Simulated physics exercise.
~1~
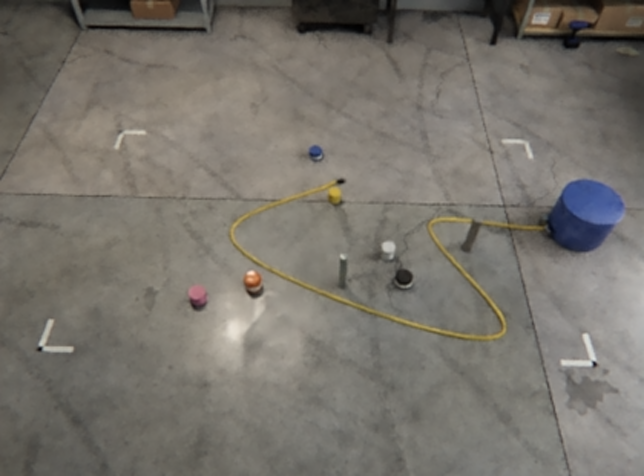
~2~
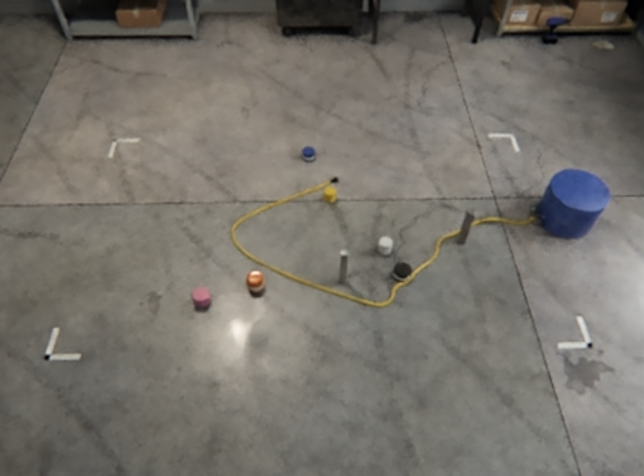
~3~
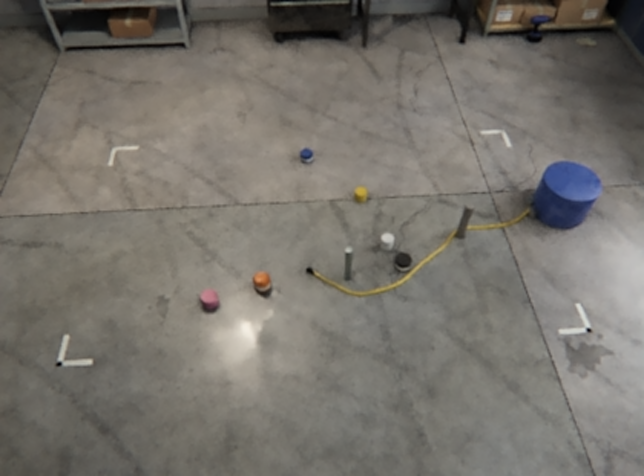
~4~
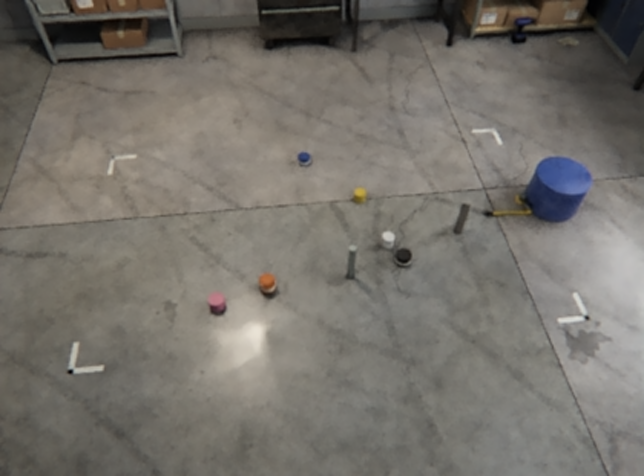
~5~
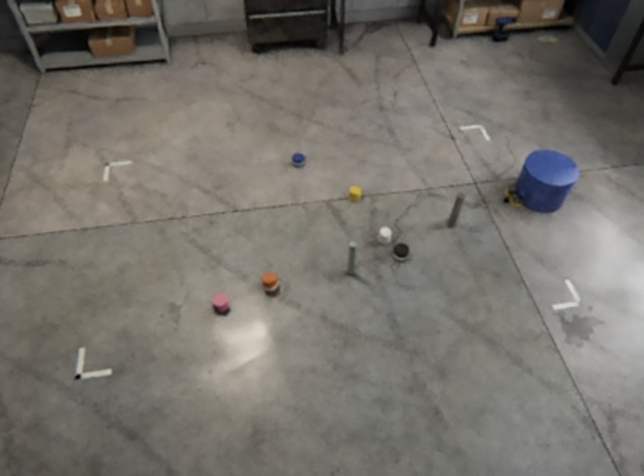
Yellow lead reeling in past posts and small containers toward a blue reel at right, nudging the yellow tub to the right.
